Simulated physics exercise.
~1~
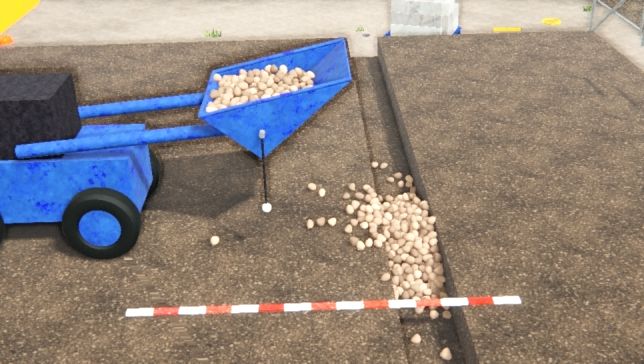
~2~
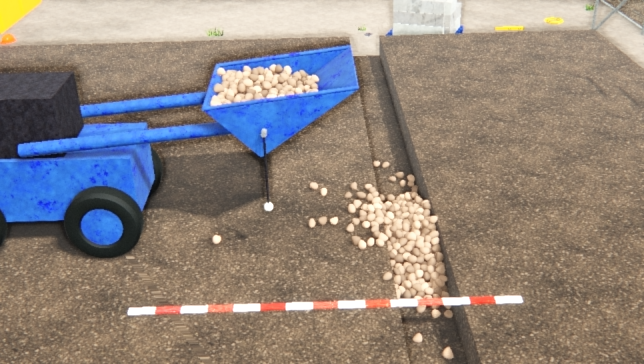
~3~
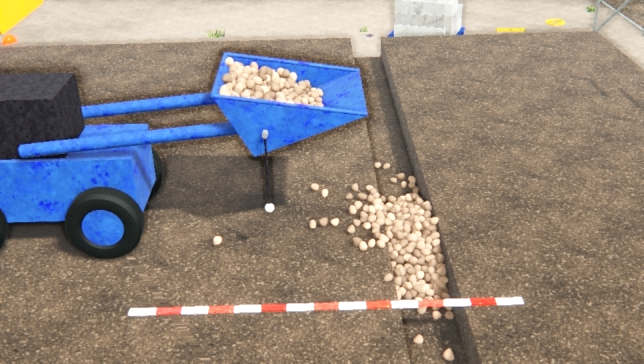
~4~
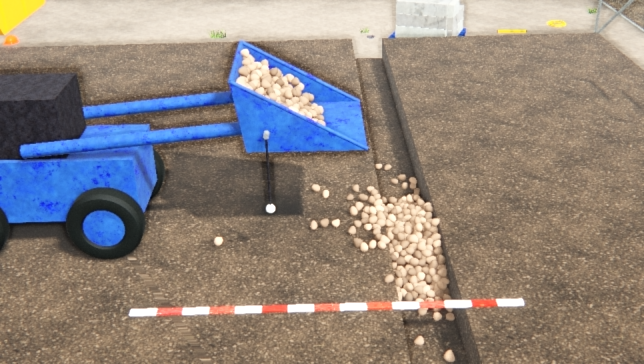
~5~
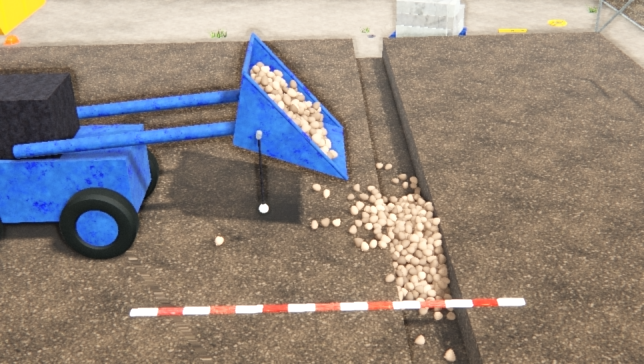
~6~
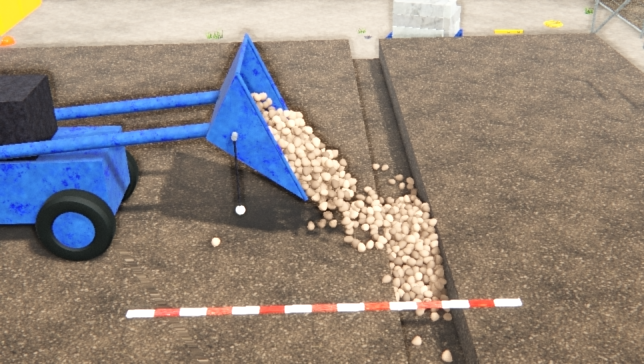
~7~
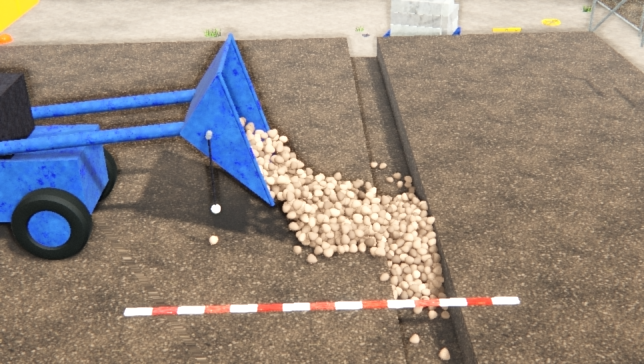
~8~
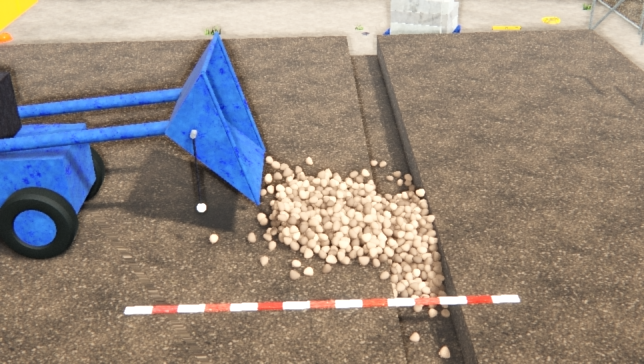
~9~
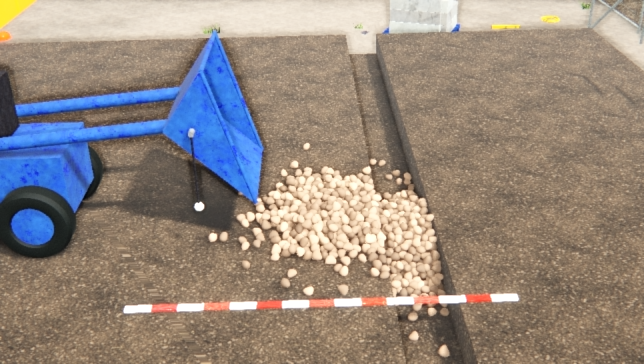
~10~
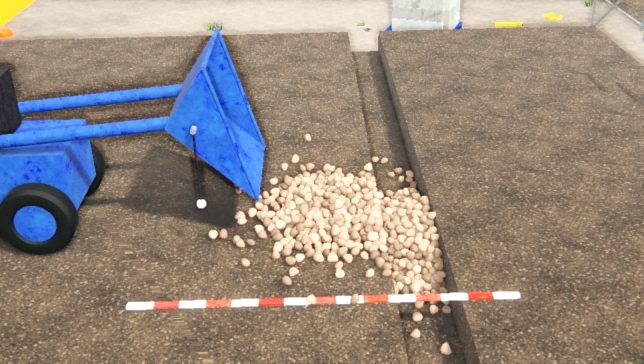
On bare brown ground, a blue wheeled loader tips its bucket while backing left, spilling pale stones that settle mostly before the trench.
